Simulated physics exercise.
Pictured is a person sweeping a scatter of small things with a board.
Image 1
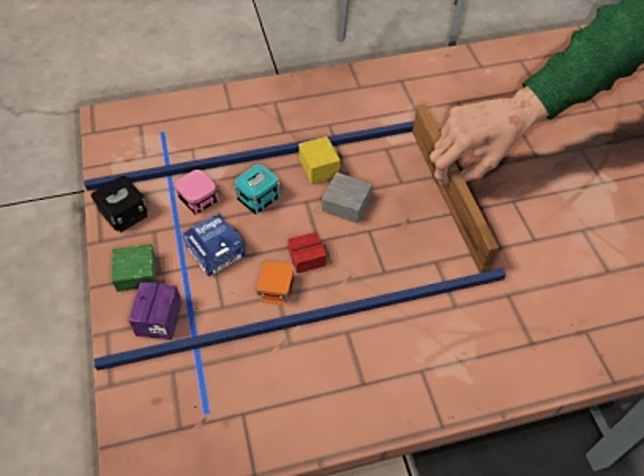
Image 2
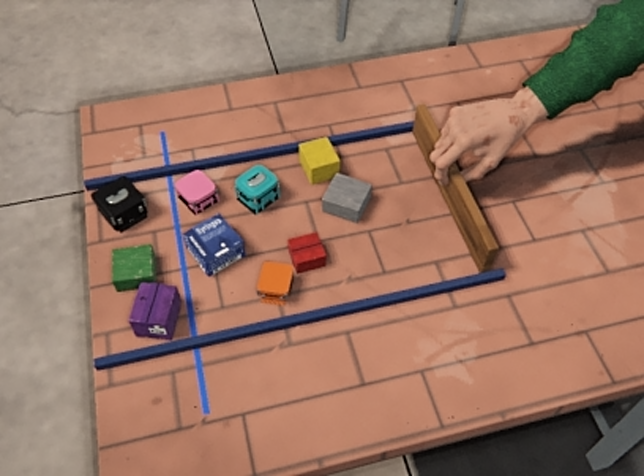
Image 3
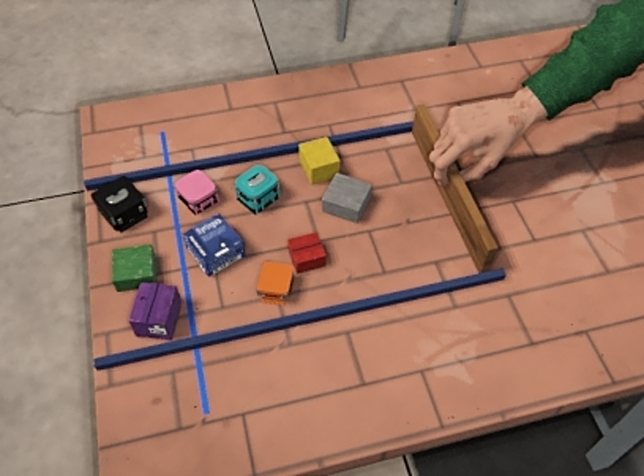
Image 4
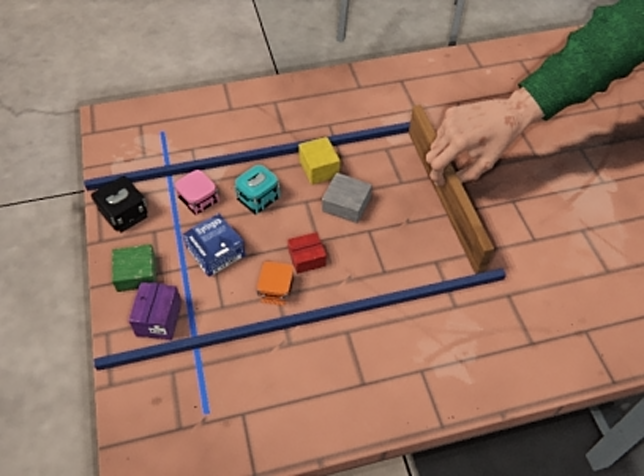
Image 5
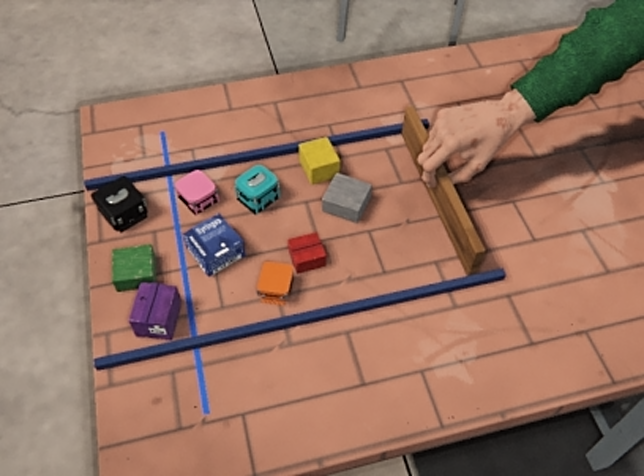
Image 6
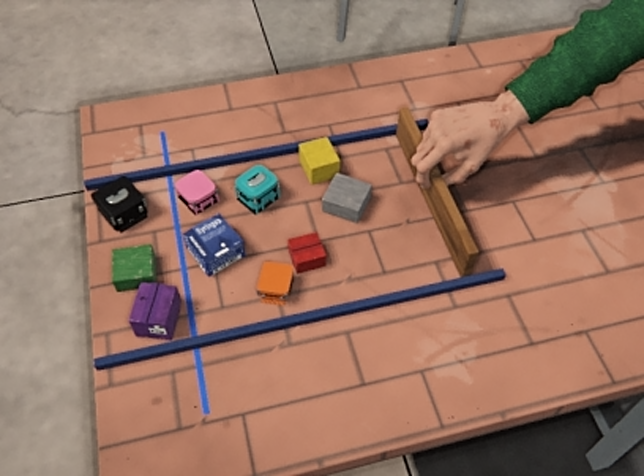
Hand in a green sleeve sliding a wooden board slightly left between blue rails, the scattered coloured blocks and cases staying still.
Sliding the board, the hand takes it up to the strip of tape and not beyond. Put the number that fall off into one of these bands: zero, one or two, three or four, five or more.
That is one or two.
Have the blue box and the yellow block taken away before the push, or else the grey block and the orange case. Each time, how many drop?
0 in the first case and 0 in the second.
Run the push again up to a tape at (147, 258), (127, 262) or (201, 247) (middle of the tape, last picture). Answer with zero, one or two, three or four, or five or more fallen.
Lab note - count per position: 3 or 4; five or over; no fall at all.
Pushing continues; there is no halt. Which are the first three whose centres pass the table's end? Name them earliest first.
Order, earliest first: Green block, black case, blue box.
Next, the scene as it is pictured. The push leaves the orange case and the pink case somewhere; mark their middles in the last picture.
The first sits around (175, 310), while the other sits around (124, 193).
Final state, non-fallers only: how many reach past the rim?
I get 1.
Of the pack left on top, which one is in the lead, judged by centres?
Result: Black case.
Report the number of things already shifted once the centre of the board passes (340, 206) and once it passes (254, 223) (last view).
At first I count 2, and then 7.
Early on, none off yet; black case at rest near (121, 205); green block at rest near (134, 268); purple box at rest near (156, 311).
Finally, the number that fall off is one or two; lost, green block.
